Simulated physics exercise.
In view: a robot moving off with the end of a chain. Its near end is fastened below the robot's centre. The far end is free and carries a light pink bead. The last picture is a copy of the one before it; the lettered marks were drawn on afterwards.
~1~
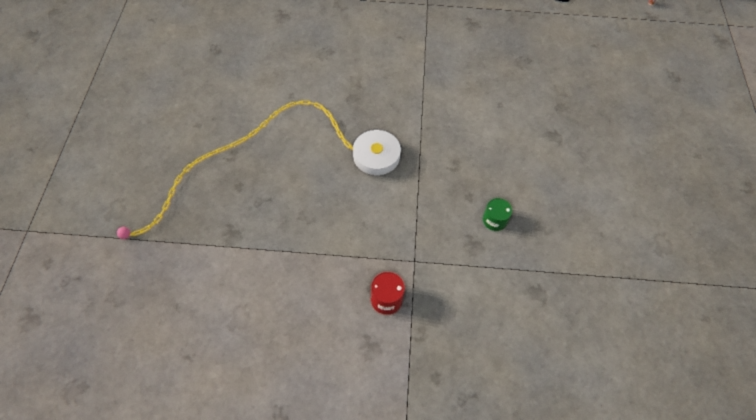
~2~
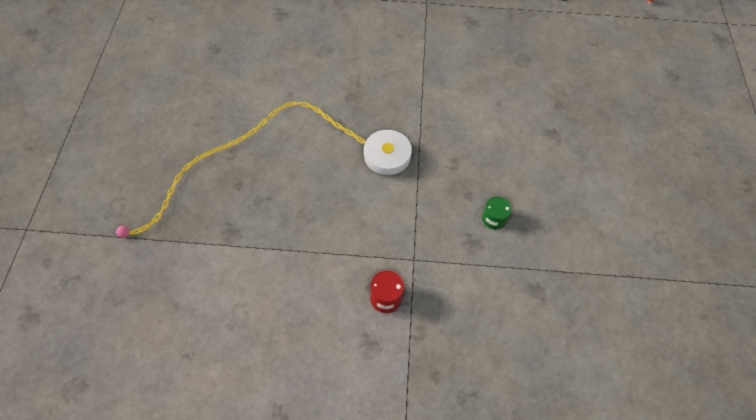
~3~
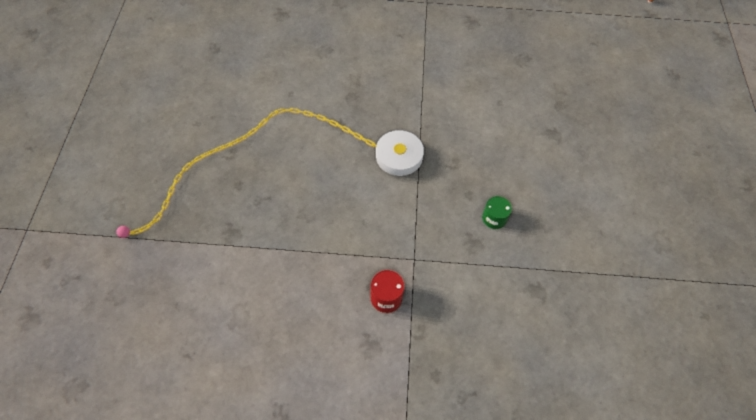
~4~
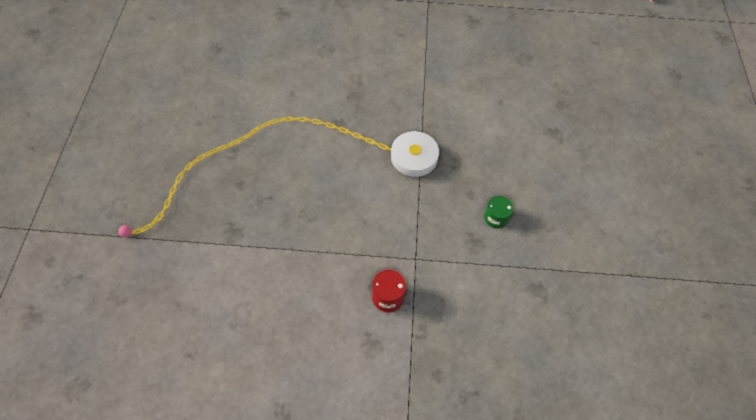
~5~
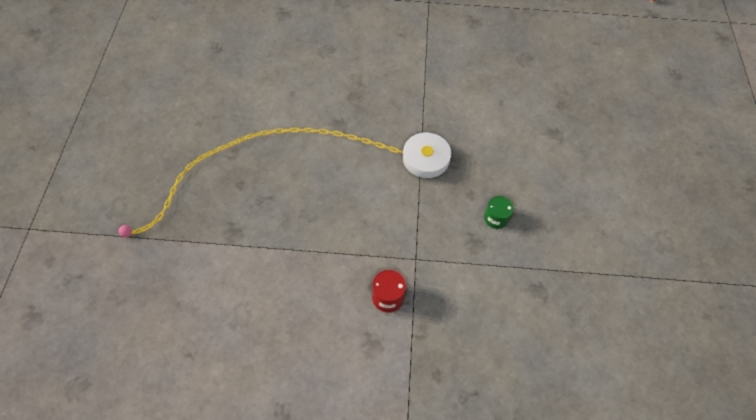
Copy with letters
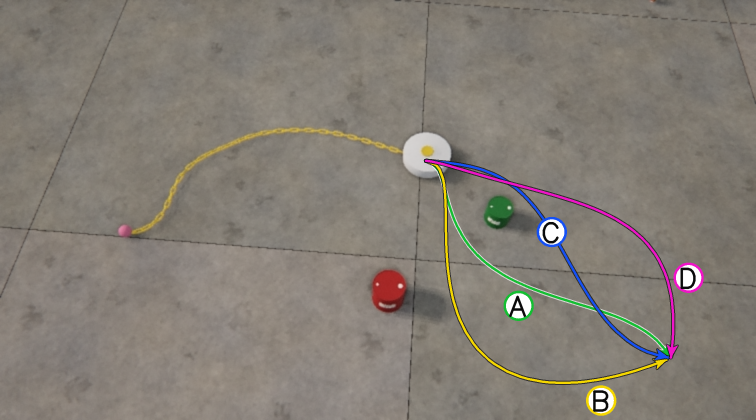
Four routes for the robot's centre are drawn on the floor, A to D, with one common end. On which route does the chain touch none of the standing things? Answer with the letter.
A.
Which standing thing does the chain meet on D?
It is the green pot.
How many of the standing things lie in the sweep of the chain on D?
In all, one.
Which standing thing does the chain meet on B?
It meets the red keg.
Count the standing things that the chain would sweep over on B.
One.
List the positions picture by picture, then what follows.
In the first frame, green pot (497, 215); red keg (387, 294); robot (377, 153).
In the second frame, robot (388, 153); green pot (496, 213).
In the third frame, robot (400, 154); free end (123, 232).
In the fourth frame, robot (415, 155); red keg (388, 291).
In the fifth frame, robot (427, 156); green pot (498, 213); red keg (389, 291); free end (125, 231).
On the marked copy, A from (426, 161) via (509, 278) to (671, 358); B from (426, 161) via (466, 332) to (667, 360); C from (426, 161) via (552, 232) to (669, 358); D from (426, 161) via (594, 209) to (671, 358).
Taking A. A third of the way, robot (474, 246), middle of the chain (306, 179), free end (139, 225).
Two thirds of the way, robot (591, 304), middle of the chain (397, 243), free end (223, 200).
When it is over, robot (675, 355), middle of the chain (475, 273), free end (299, 216); nothing has been touched.
As for the rest, B meets the red keg; C meets the green pot; D meets the green pot.
